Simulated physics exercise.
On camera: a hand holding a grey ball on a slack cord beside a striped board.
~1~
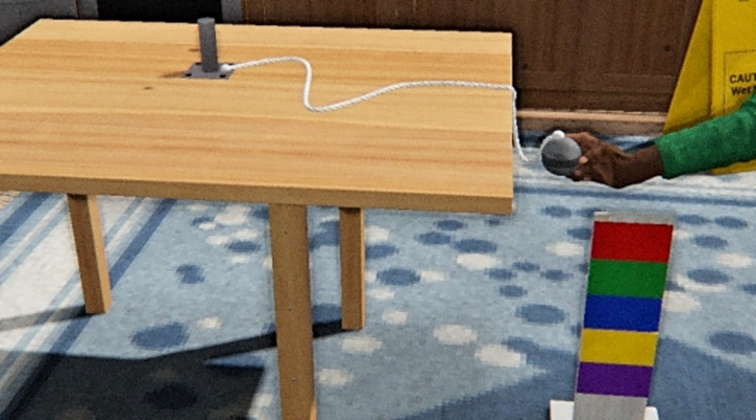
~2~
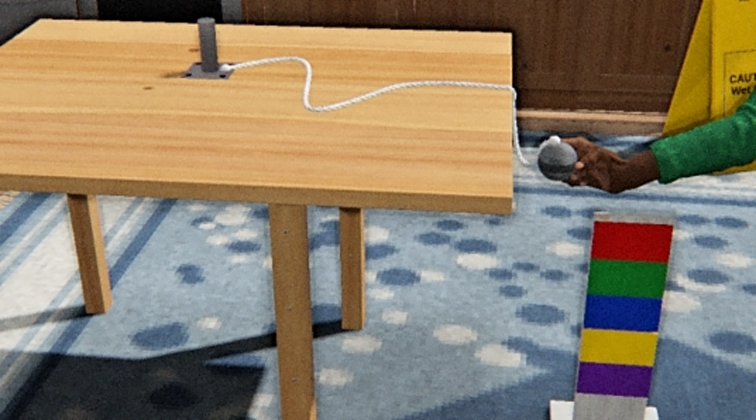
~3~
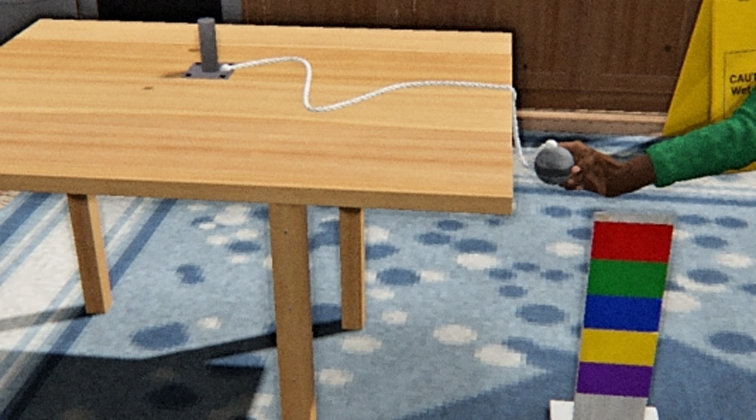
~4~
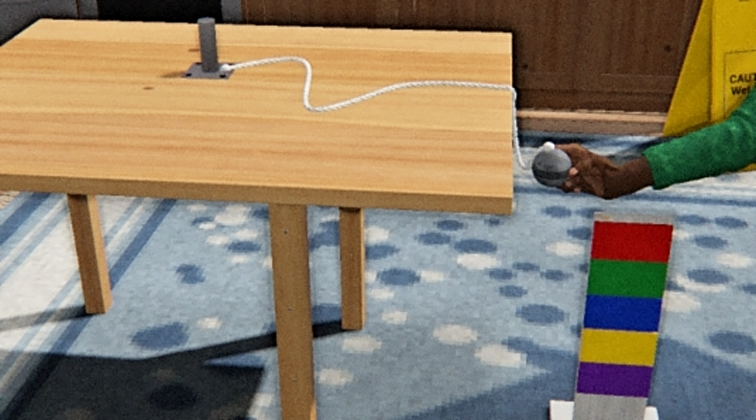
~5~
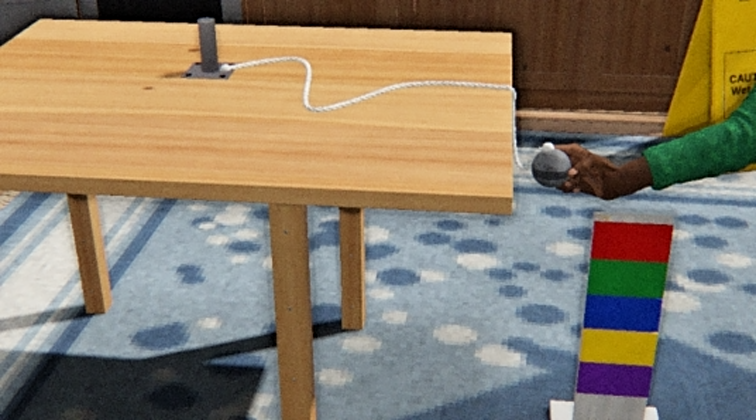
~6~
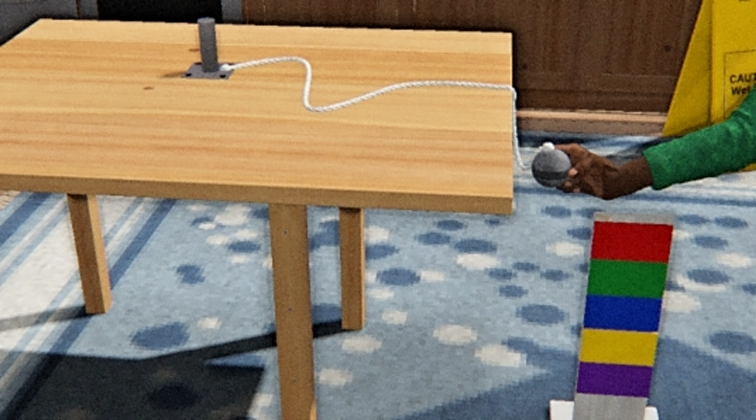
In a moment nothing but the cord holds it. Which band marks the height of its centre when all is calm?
Its centre hangs level with the purple band.
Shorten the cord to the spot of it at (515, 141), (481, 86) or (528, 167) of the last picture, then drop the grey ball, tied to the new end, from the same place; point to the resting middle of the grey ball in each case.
Near (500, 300), (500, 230) and (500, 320).
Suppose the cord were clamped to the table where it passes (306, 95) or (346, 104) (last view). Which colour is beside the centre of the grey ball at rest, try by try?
Taking them in turn: Blue; green.
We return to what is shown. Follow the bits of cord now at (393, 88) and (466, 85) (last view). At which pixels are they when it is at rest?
About (511, 132), and the other about (507, 201).
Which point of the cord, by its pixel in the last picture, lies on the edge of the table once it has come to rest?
At (373, 95), roughly.
Soon after, ball near (502, 344); level with yellow.
Then, ball near (490, 359); level with purple.
At rest, ball near (493, 361); level with purple. Its middle rests at the purple band.
